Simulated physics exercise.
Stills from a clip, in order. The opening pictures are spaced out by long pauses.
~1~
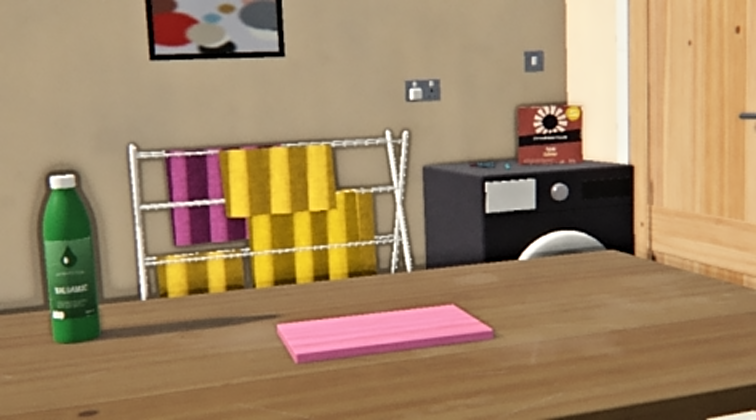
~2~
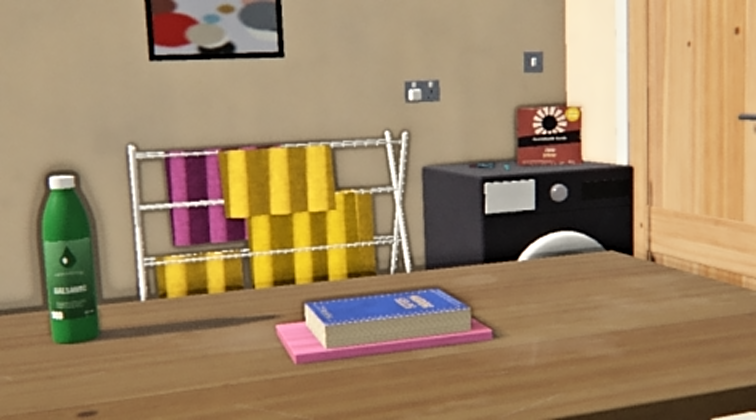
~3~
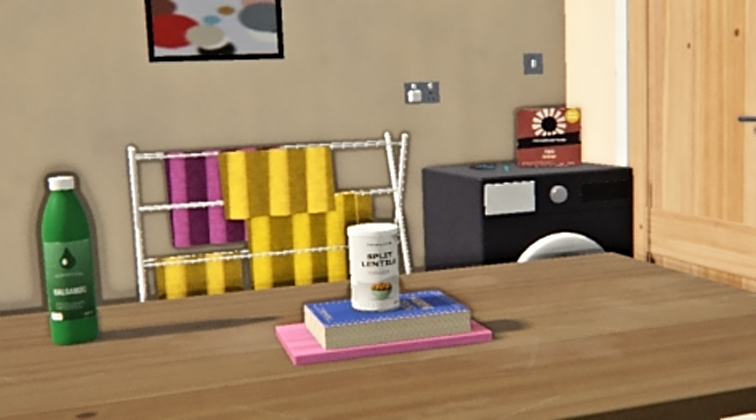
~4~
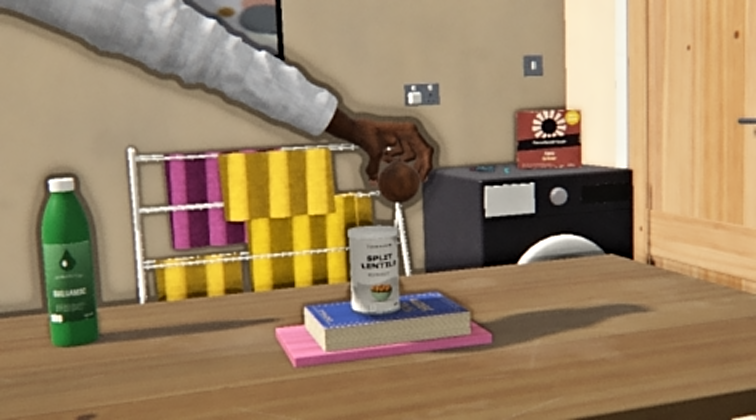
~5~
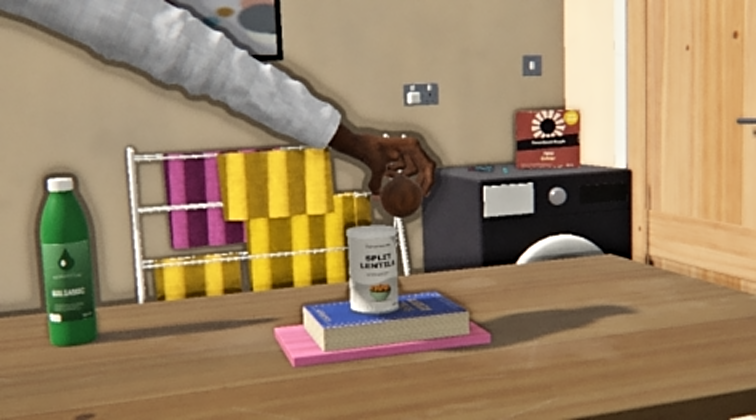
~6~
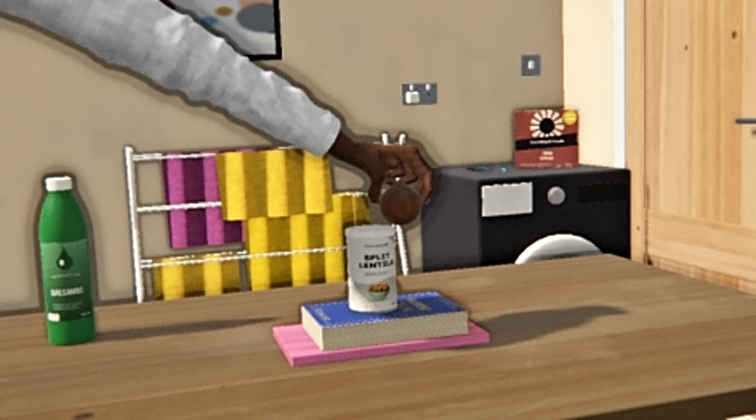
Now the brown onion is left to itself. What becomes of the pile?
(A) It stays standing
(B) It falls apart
It falls apart (B).
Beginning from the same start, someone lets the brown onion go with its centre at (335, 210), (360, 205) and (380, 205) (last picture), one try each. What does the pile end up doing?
Try one: It topples; try two: It stands firm; try three: It stands firm.
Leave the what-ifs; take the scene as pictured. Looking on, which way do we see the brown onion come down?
It heads rightwards.
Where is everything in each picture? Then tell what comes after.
In the first frame, the last thing is not in view yet.
In the second frame, the last thing is not in view yet.
In the third frame, the last thing is not in view yet; blue book (385, 318).
The fourth frame shows coming down; brown onion (399, 182); white tin (374, 269).
The fifth frame shows coming down; brown onion (401, 197); blue book (384, 320).
The sixth frame shows set down, still held; brown onion (401, 205); white tin (372, 269).
Then, 0.40 s later than the last frame, brown onion now fallen.
Then, 0.60 s later than the last frame, nothing new.
When it is over, fallen, brown onion; the other 4 as before. End places, in pixels of the last picture, brown onion near (442, 280). The pile gives way.
